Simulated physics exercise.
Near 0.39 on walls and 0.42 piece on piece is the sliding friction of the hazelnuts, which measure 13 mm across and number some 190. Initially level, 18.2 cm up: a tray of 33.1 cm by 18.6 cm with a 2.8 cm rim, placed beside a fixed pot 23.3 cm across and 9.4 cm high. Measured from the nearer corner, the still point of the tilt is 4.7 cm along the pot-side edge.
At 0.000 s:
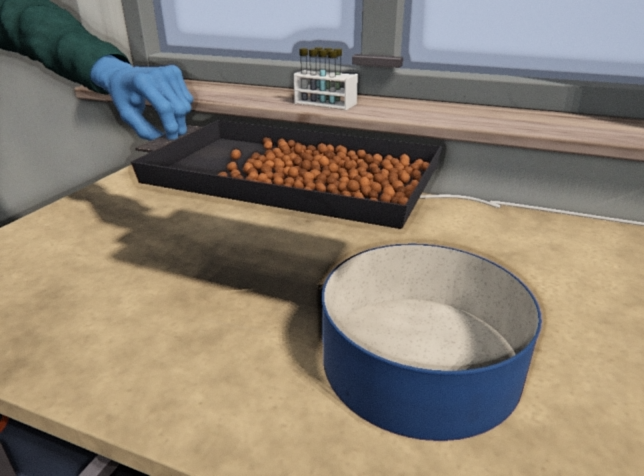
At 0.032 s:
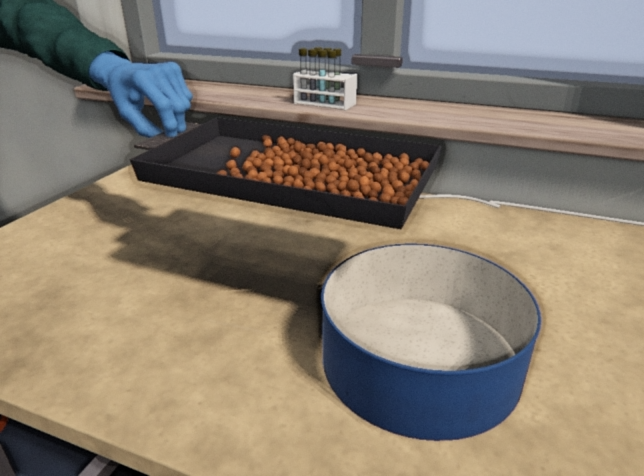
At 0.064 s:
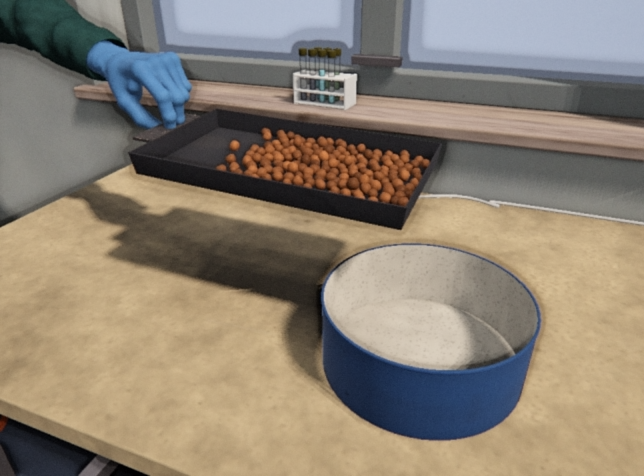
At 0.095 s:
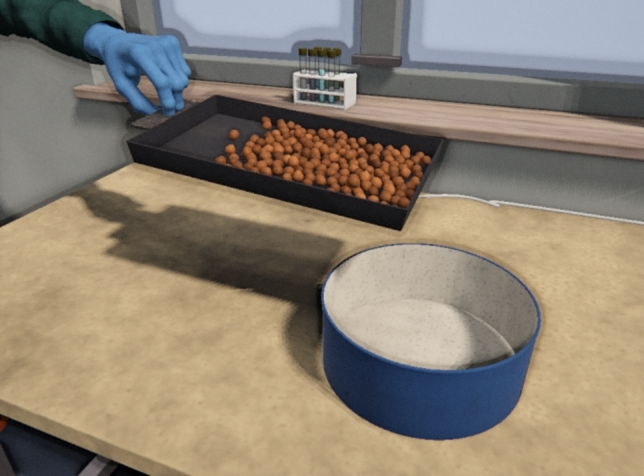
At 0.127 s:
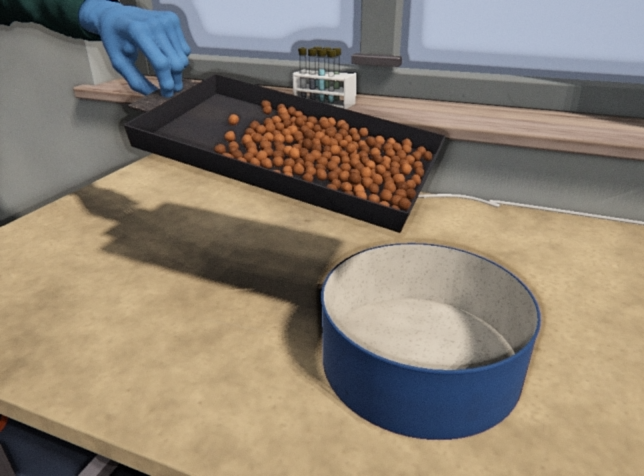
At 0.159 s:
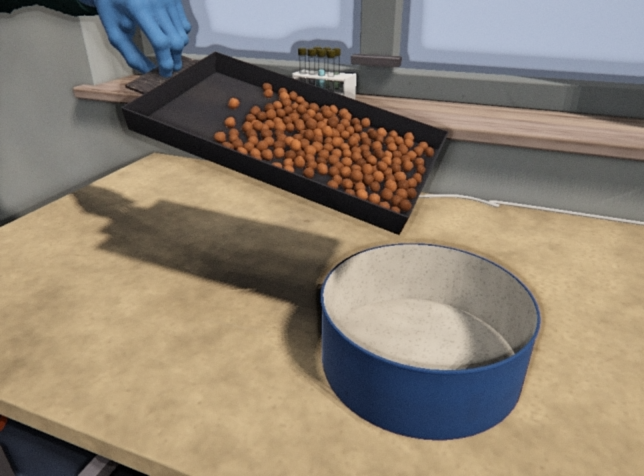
On a workbench by a window, a blue-gloved hand is at the left end of a black tray of small round brown pieces, behind a blue round pot. The tray starts level, then its left end rises slowly at first and faster afterward, leaving it slanted down toward the right, the pieces still inside.
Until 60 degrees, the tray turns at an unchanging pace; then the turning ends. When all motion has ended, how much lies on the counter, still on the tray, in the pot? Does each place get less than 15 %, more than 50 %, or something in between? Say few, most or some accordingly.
Counter: Few. Left on the tray: Most. Pot: Some.
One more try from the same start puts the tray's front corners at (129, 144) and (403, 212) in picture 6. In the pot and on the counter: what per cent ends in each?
Split: Pot = 0, counter = 0.
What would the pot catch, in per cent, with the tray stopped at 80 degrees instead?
It would be near 80 per cent.
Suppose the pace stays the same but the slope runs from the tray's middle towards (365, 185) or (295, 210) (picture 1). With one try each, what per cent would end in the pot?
About 15 per cent on the first try and 5 per cent on the second.
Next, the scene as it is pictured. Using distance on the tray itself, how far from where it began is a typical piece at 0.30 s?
By then it sits near 1 cm from where it began.
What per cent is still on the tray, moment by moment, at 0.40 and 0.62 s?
Around 100 first, about 95 after.
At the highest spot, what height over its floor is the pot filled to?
I'd say near 1.5 centimetres.
After 0.30 s, tilt 41 degrees; the tray holds 100 %, the pot 0 %.
After 0.40 s, tilt 56 degrees; the tray holds 100 %, the pot 0 %.
Then, at 0.62 s, tilt 60 degrees; the tray holds 95 %, the pot 0 %.
In the end, at 1.9 s, counter 0 %, tray 75 %, pot 25 %.
